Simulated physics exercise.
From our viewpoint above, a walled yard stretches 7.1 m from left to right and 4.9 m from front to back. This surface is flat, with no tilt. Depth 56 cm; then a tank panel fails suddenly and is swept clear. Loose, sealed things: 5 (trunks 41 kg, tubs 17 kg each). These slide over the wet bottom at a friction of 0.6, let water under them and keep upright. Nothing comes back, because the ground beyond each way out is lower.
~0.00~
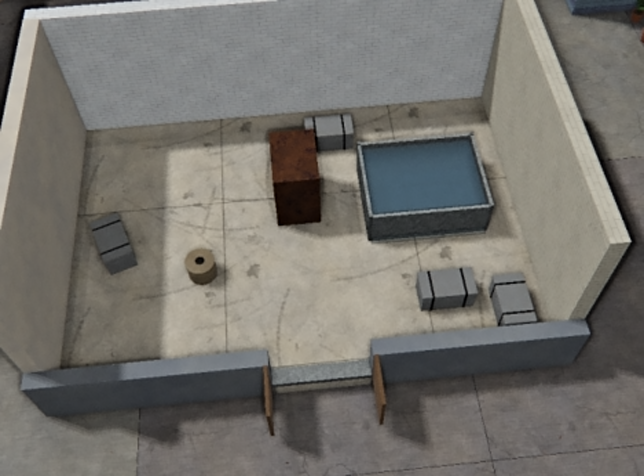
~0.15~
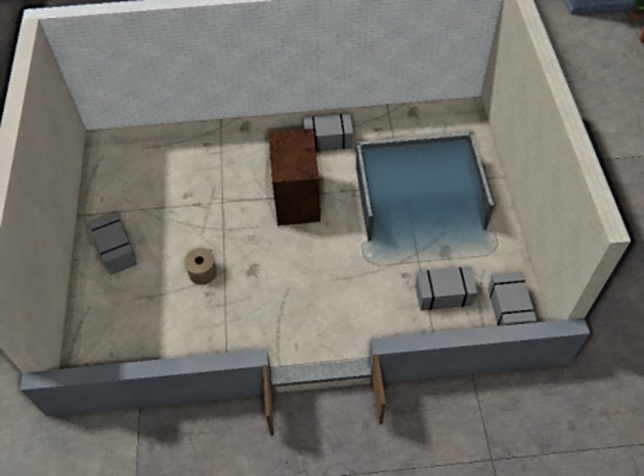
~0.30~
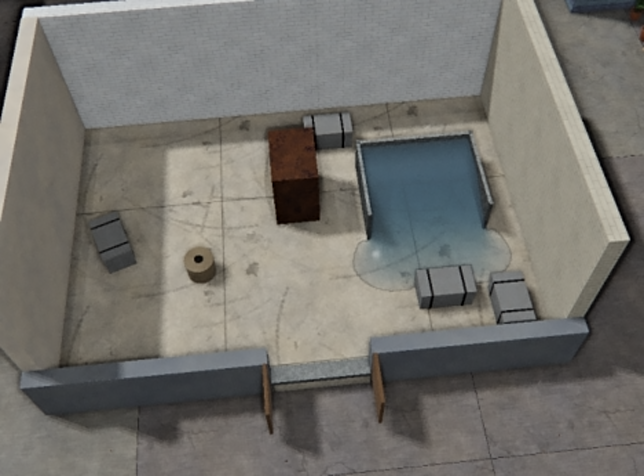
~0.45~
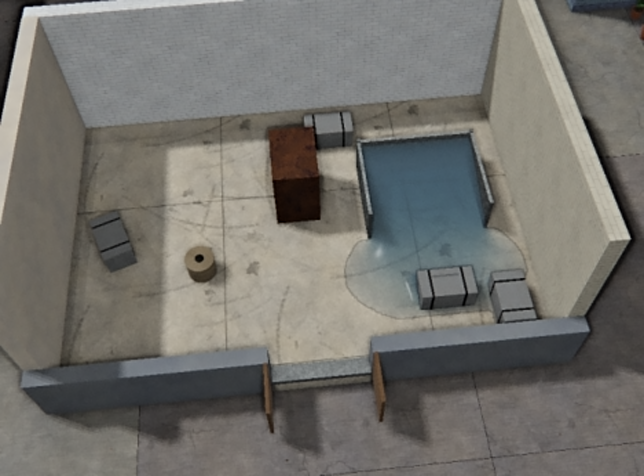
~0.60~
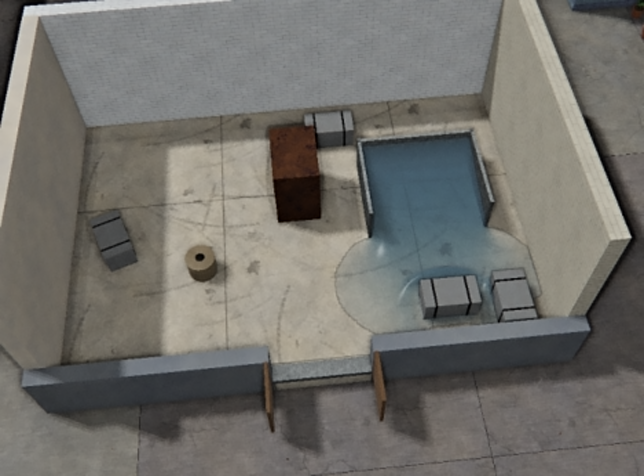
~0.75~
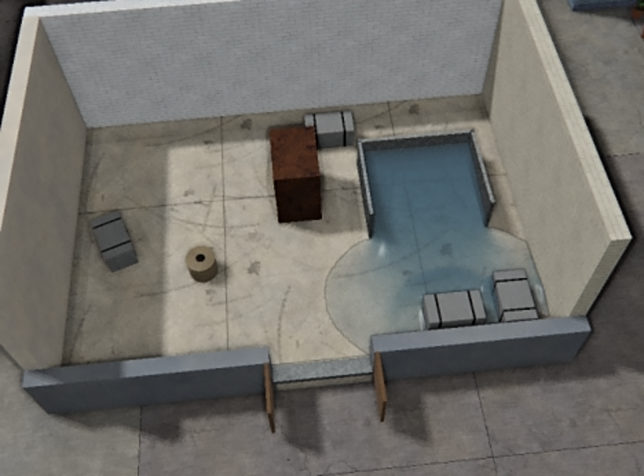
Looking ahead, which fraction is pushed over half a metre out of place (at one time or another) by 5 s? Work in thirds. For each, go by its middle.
I'd guess the moved share is a medium one, a third to two thirds.
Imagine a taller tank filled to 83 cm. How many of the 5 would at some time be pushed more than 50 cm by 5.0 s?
It would come to 2 of them.
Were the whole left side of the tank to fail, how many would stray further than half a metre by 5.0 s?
The answer would then be 1.
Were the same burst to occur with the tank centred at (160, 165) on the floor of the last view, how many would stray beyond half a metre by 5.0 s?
The answer would then be 2.
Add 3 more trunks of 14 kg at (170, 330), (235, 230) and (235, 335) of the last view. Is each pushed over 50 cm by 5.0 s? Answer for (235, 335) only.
It exceeds it.
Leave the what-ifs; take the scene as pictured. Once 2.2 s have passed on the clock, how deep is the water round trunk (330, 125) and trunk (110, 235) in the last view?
First about 0 cm, second about 0 cm.
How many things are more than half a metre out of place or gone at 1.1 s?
Result: 1.
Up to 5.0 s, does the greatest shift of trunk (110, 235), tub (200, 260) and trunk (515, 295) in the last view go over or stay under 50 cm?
One by one: Below the line; below the line; above the line.
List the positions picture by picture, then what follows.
In the first frame, a trunk at (447, 282) rests on the ground; a trunk at (514, 298), on the bottom; water covers 2.6 m2; 0 of 5 have shifted.
In the second frame, a trunk at (447, 282) rests on the ground; a trunk at (514, 297) rests on the ground; 3.5 m2 under water; 0 of 5 have shifted.
In the third frame, a trunk at (446, 281) rests on the ground; a trunk at (513, 296), on the bottom; water covers 4.6 m2; 0 of 5 have shifted.
In the fourth frame, a trunk at (447, 282) rests on the ground; a trunk at (514, 295), on the bottom; water covers 5.7 m2; 0 of 5 have shifted.
In the fifth frame, a trunk at (451, 291), on the bottom, 21 cm from its start; a trunk at (515, 294) rests on the ground; 6.9 m2 under water; 1 of 5 have shifted.
In the sixth frame, a trunk at (455, 306) rests on the ground, 45 cm from its start; a trunk at (515, 295) rests on the ground; water covers 7.7 m2; 1 of 5 have shifted.
After 1.1 s 1 of 5 are over 50 cm from their spots; 1 afloat.
After 2.2 s 0 of 5 are over 50 cm from their spots; 2 afloat.
After 3.5 s 2 of 5 are over 50 cm from their spots; 0 afloat.
After 5.0 s 2 of 5 are over 50 cm from their spots, and 2 have been at some point; 0 afloat.
